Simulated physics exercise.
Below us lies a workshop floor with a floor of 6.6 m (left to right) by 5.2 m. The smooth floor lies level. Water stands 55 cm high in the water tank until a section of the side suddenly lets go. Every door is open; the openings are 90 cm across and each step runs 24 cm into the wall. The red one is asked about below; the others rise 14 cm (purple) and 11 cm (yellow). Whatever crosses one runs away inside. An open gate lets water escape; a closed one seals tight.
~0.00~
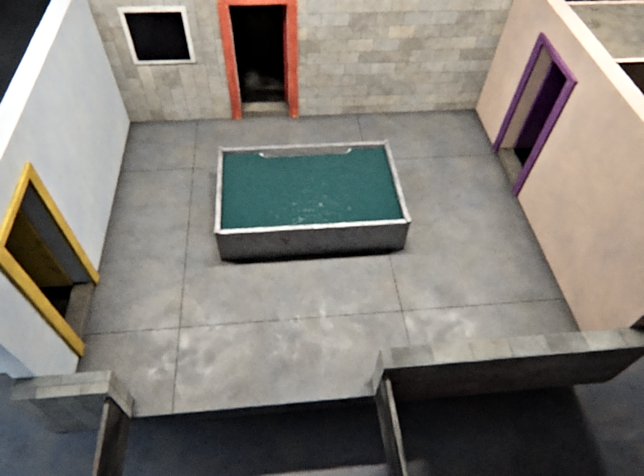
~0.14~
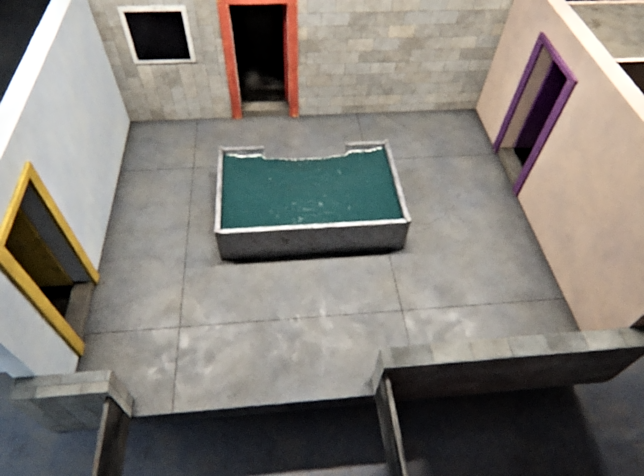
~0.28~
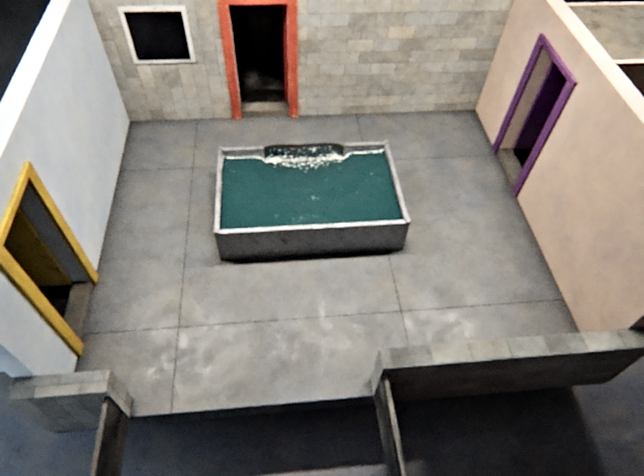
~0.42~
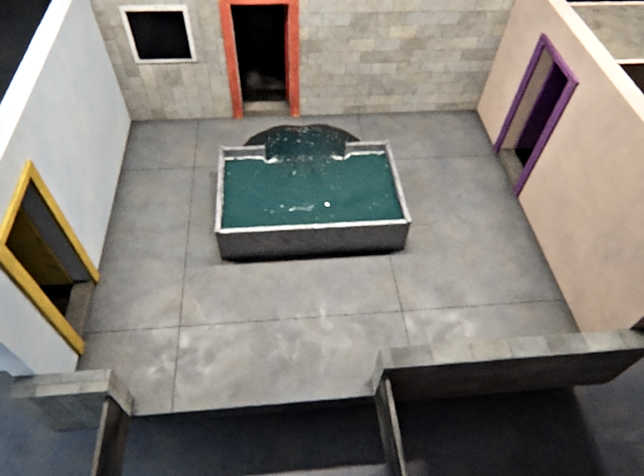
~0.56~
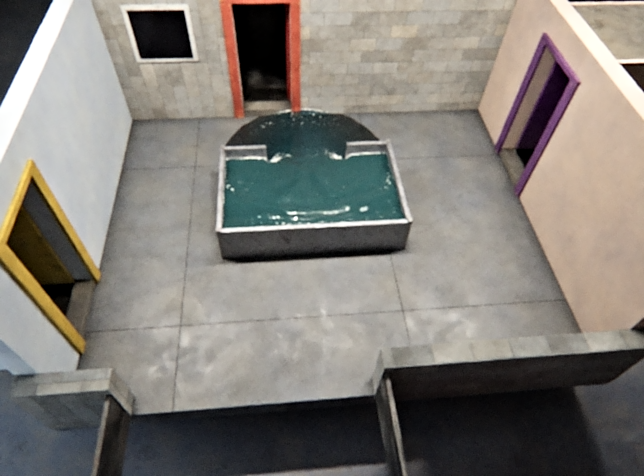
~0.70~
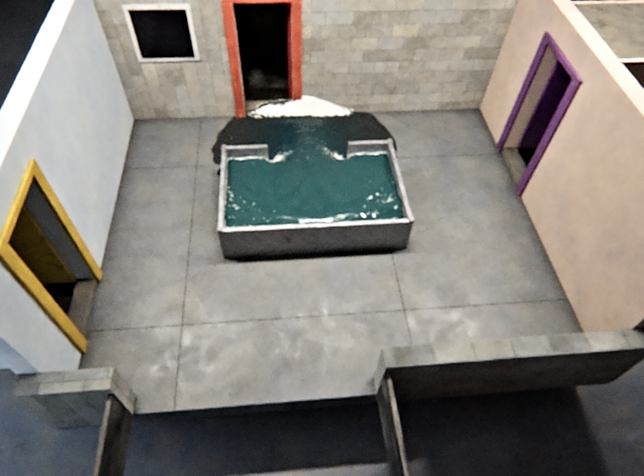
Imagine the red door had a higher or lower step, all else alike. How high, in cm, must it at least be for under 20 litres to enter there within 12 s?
It would have to be roughly 29 cm high.
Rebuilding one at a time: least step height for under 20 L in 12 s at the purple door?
Roughly 7.5 cm at purple.
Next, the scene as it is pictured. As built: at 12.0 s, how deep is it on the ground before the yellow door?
Some 9.5 cm.
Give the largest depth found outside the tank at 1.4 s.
Roughly 39 cm.
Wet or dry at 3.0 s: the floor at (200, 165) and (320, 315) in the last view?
In that order: Under water, not reached.
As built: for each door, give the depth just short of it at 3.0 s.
Depths in cm: Purple 12, red 22, yellow 0.
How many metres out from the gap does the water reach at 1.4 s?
Some 2.8 m out.
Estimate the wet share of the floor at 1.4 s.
Some 15 per cent of it.
After 1.4 s water covers 15 % of the floor, deepest (39 cm) near (301, 119); 33 cm at the red door, 43 litres in over its 15 cm step.
After 3.0 s water covers 40 % of the floor, deepest (24 cm) near (477, 113); 22 cm at the red door, 152 litres in over its 15 cm step.
After 12.0 s water covers 95 % of the floor, deepest (10 cm) near (98, 283); 5 cm at the red door, 176 litres in over its 15 cm step.
At the red door as built, the water arrived by 0.6 s and peaked near 33 cm at 1.4 s.
Run again over the same 12 s with other heights there, 42 litres in over 25.5 cm, 5 litres over 34.5 cm. The limit of 20 litres is kept from about 29 cm up.
